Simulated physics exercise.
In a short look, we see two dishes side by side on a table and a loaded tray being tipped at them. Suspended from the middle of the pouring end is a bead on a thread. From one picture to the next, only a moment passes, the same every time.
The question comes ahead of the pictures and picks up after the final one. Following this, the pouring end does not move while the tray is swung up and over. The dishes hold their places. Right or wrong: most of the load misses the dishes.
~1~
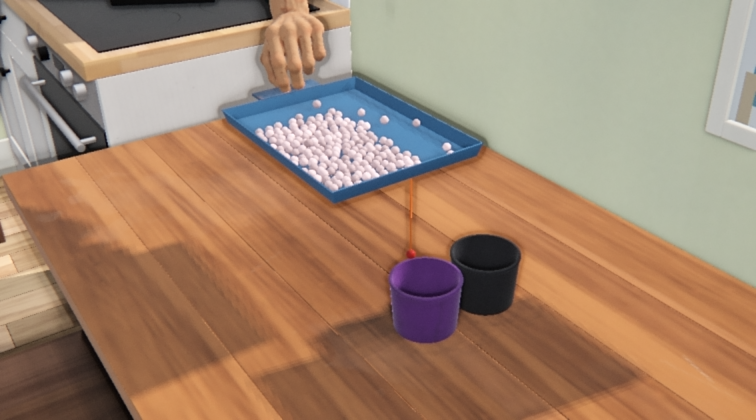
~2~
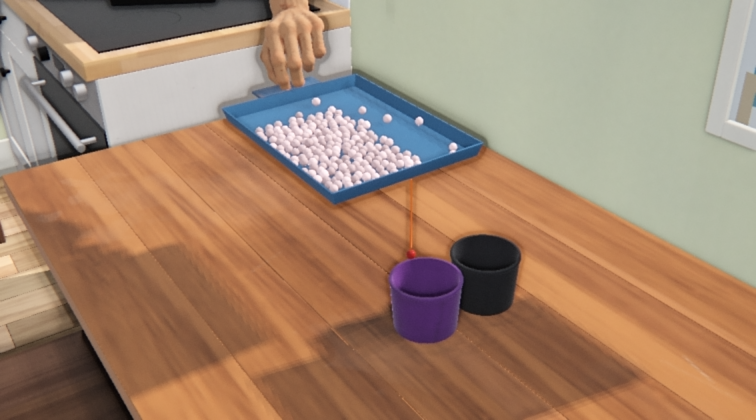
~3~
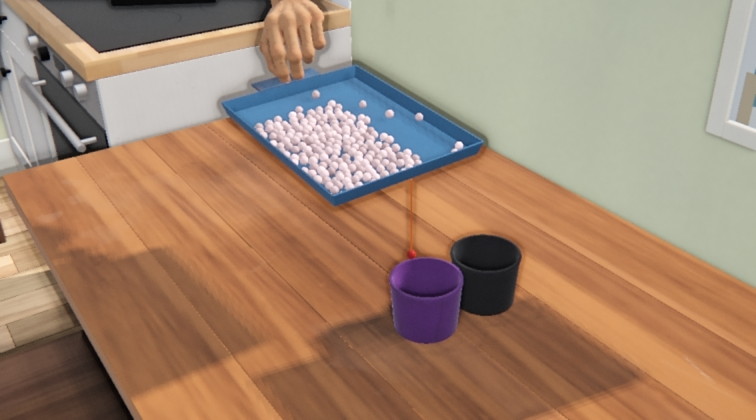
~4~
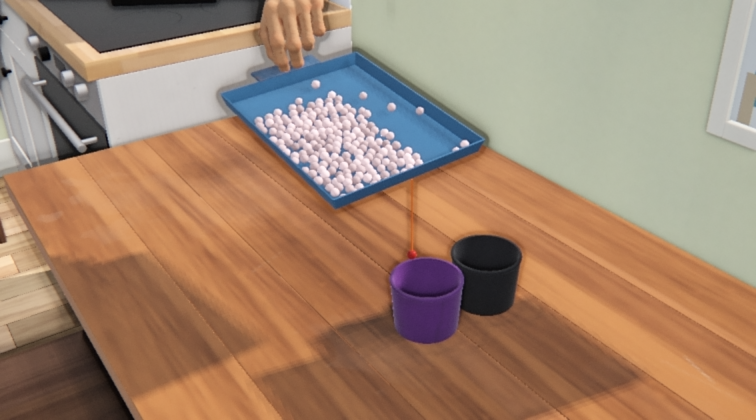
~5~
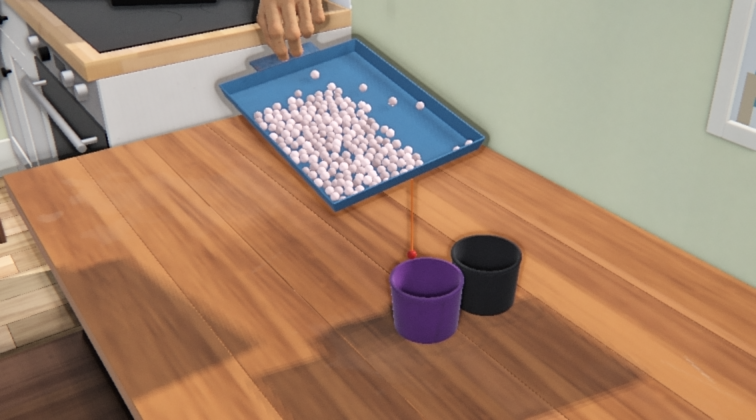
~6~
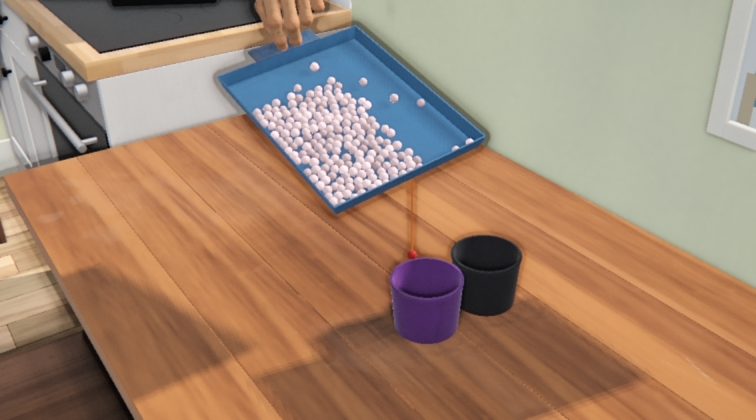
Right, the dishes get under half.
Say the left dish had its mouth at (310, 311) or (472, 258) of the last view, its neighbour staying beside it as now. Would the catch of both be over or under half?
Well, in excess of half at the first spot and not up to half at the second.
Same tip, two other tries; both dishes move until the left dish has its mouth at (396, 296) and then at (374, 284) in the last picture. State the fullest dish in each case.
First try: The left-side dish; second try: The left-side dish.
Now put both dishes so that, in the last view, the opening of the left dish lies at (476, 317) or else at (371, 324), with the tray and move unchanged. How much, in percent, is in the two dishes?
You'd get 0 in a hundred first and 20 in a hundred after that.
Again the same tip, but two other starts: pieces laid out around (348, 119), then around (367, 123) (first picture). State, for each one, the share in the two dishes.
Roughly 0 per cent, then 0 per cent.
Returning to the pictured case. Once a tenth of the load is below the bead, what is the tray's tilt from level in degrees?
Roughly 65 degrees.
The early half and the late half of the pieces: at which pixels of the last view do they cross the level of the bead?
First close to (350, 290), next close to (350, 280).
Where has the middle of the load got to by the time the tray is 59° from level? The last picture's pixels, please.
Roughly at (351, 180).
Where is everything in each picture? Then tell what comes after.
The first picture shows corners of the pouring end at (334, 189) and (477, 143), level; middle of the load at (337, 147), sugar pearls; left dish at (447, 313); right dish at (507, 287); bead on its thread at (411, 254).
The second picture shows corners of the pouring end at (334, 190) and (477, 142), level; middle of the load at (337, 147).
The third picture shows corners of the pouring end at (334, 193) and (478, 141), tipped barely, lowest at the left corner; middle of the load at (337, 144).
The fourth picture shows corners of the pouring end at (335, 196) and (479, 139), tipped a little, lowest at the left corner; middle of the load at (338, 141).
The fifth picture shows corners of the pouring end at (335, 200) and (479, 137), tipped a little, lowest at the left corner; middle of the load at (338, 138).
The sixth picture shows corners of the pouring end at (335, 203) and (480, 135), tipped clearly, lowest at the left corner; middle of the load at (339, 139), nearly all on the move; left dish at (448, 314); right dish at (508, 287).
Soon after the last picture, tray tipped steeply; most on the tray; a stray few outside both; a small part in the air.
A little later, tray tipped right over; a stray few on the tray; a stray few in the left dish; a stray few in the right dish; most outside both; a small part in the air.
Later still, tray tipped past a quarter turn; a stray few in the left dish; a stray few in the right dish; nearly all outside both.
By the end, tray tipped past a quarter turn; a stray few in the left dish; a stray few in the right dish; nearly all outside both.
